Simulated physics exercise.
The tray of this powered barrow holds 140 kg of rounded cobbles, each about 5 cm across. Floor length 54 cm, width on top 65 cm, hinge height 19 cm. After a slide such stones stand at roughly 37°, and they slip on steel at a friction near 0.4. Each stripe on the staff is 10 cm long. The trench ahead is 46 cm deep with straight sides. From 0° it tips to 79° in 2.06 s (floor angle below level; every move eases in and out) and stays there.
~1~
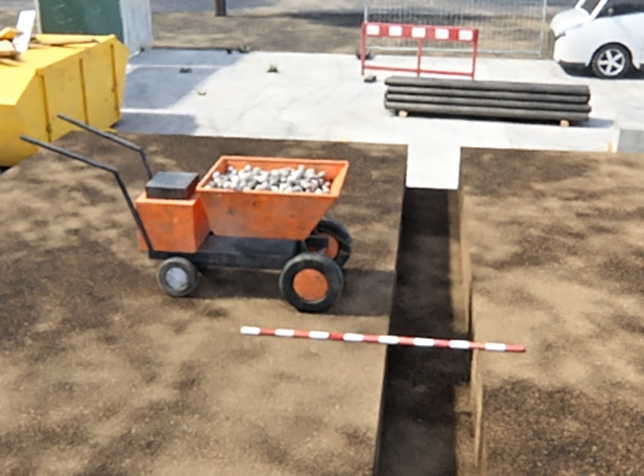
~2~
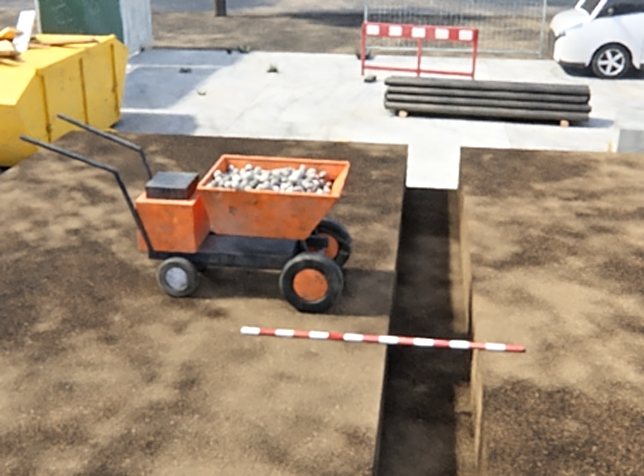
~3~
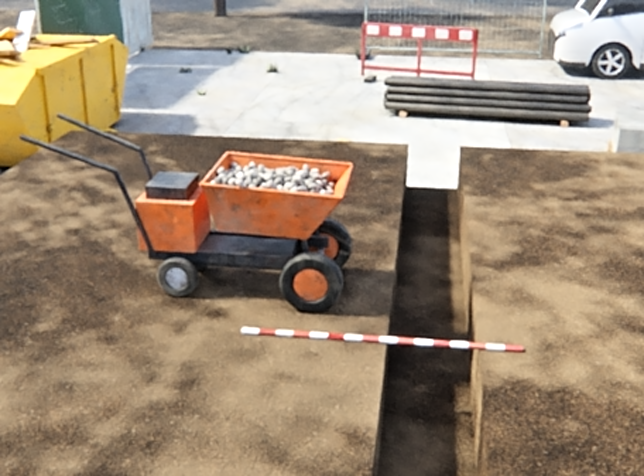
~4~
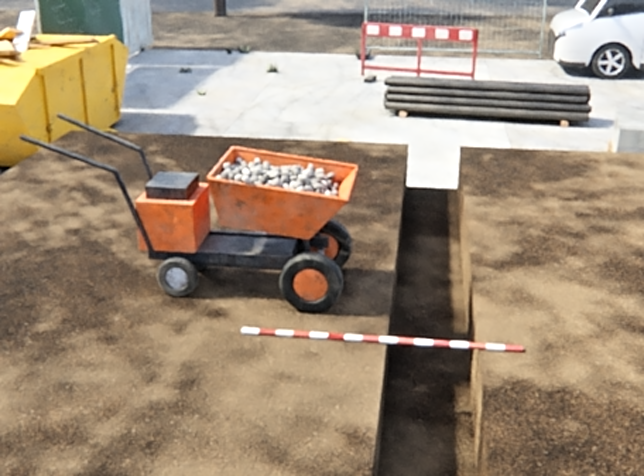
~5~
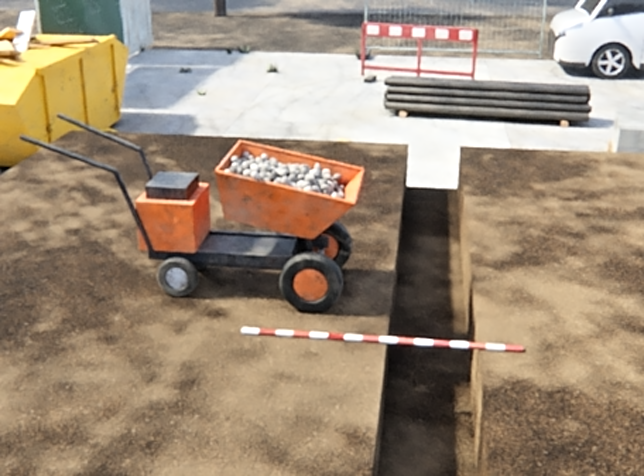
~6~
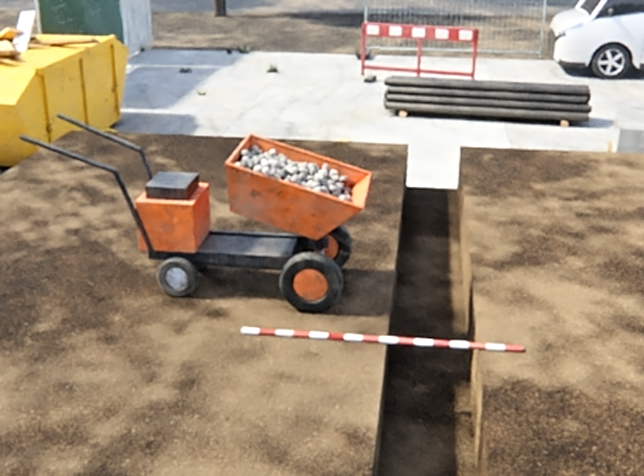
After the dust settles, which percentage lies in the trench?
About 100 per cent.
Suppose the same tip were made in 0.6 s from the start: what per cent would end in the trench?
It would be near 80 per cent.
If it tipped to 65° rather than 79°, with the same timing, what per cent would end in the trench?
Then about 80 per cent.
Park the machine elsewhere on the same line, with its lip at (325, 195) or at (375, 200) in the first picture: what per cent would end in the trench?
About 100 and 60 per cent.
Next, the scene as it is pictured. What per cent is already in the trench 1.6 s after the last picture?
Some 70 per cent.
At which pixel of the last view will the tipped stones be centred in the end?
Their middle is at about (441, 352).
Then, 0.9 s after the last picture the floor is at 66°, 94 % in the tray, 6 % in the trench; the foremost stones are at (445, 303).
Then, 1.6 s after the last picture the floor is at 79°, 30 % in the tray, 70 % in the trench; the foremost stones are at (480, 327).
Then, 1.9 s after the last picture the floor is at 79°, 11 % in the tray, 89 % in the trench; the foremost stones are at (486, 331).
Then, 3.9 s after the last picture the floor is at 79°, 0 % in the tray, 100 % in the trench; the foremost stones are at (487, 332).
